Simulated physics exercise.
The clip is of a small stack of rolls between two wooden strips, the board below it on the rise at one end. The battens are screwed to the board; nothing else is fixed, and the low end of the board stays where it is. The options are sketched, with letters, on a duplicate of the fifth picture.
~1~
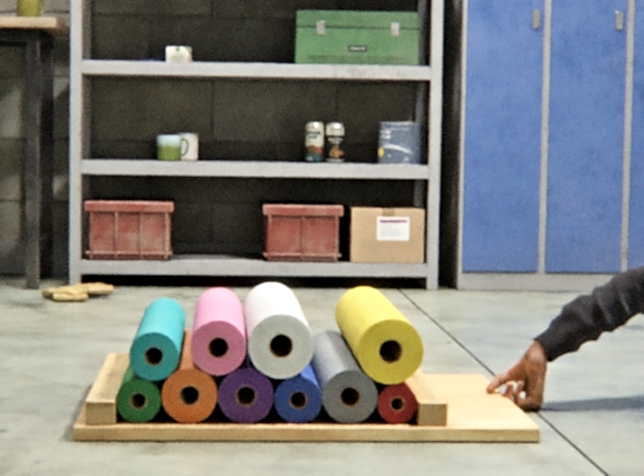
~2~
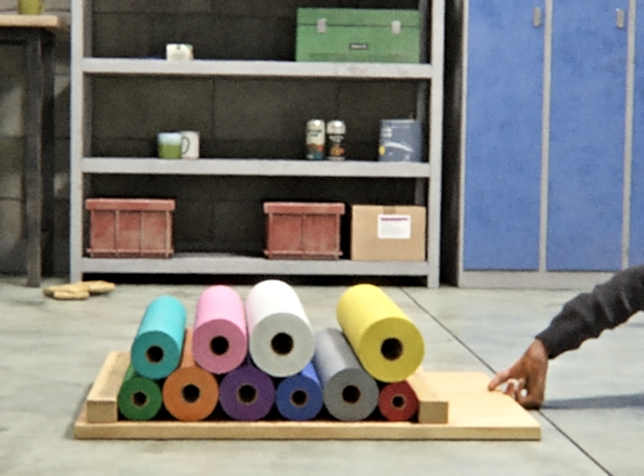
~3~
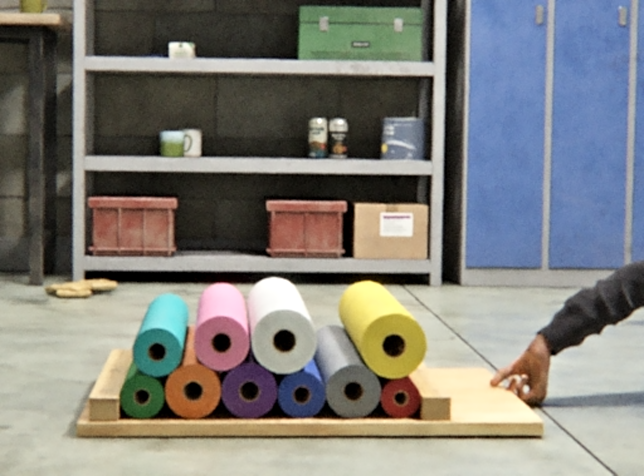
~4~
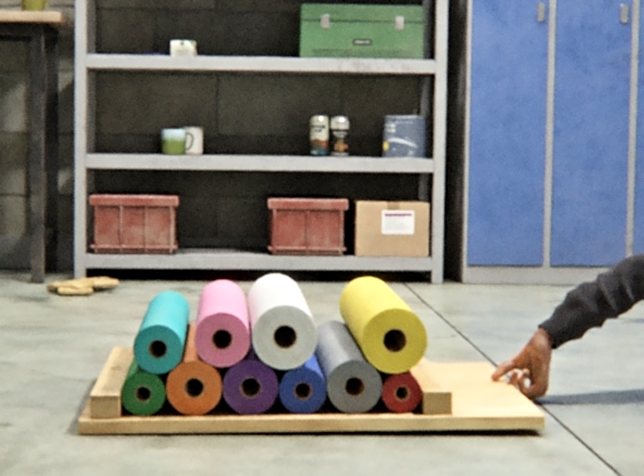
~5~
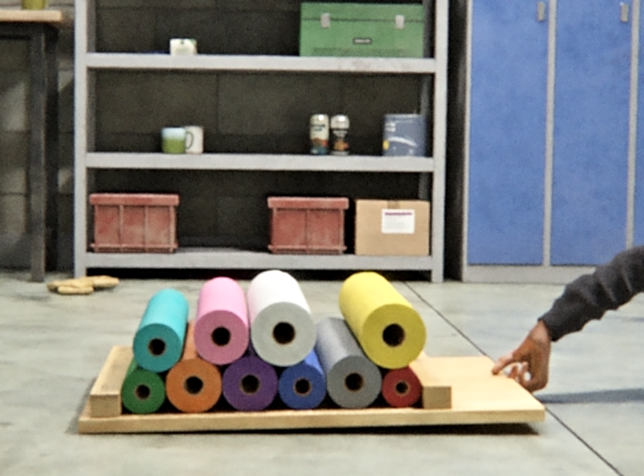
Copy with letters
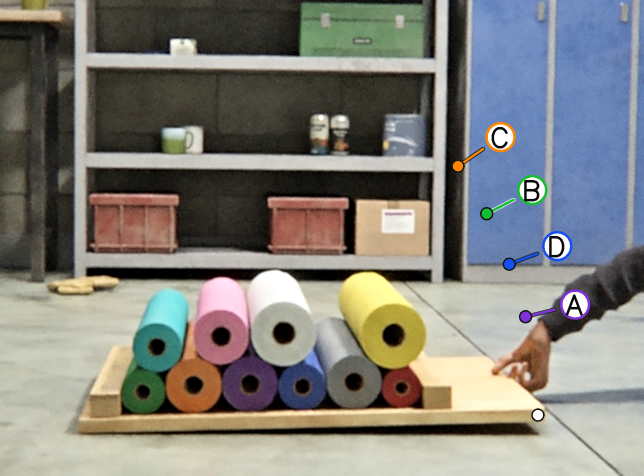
Colourful rolls stacked in two rows between wooden strips staying in place as a hand slightly raises the board's right end.
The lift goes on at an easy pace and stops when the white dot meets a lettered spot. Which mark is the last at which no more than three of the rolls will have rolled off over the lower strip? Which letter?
At most to C.
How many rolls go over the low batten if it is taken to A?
It comes to none.
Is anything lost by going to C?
Yes, at C.
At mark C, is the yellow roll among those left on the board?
The yellow roll: Yes.
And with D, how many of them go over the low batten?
At D the number is one.
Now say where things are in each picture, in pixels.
The first picture shows yellow roll (391, 351); white roll (281, 346); pink roll (218, 347).
The second picture shows pink roll (219, 346); turquoise roll (155, 354).
The third picture shows board (304, 388); grey roll (353, 391); white roll (284, 341).
The fourth picture shows board (305, 384); green roll (143, 394); orange roll (194, 388).
The fifth picture shows board (305, 380); green roll (143, 392); orange roll (193, 385).
On the marked copy, A at (525, 317); B at (487, 214); C at (458, 166); D at (509, 264); the white dot at (538, 415).
Taking C. A third of the way, board at 19°.
Two thirds of the way, board at 35°.
When it is over, board at 35°, three over the low batten (white, pink, turquoise).
As for the rest, A none over the low batten; B one over the low batten (turquoise); D one over the low batten (turquoise).
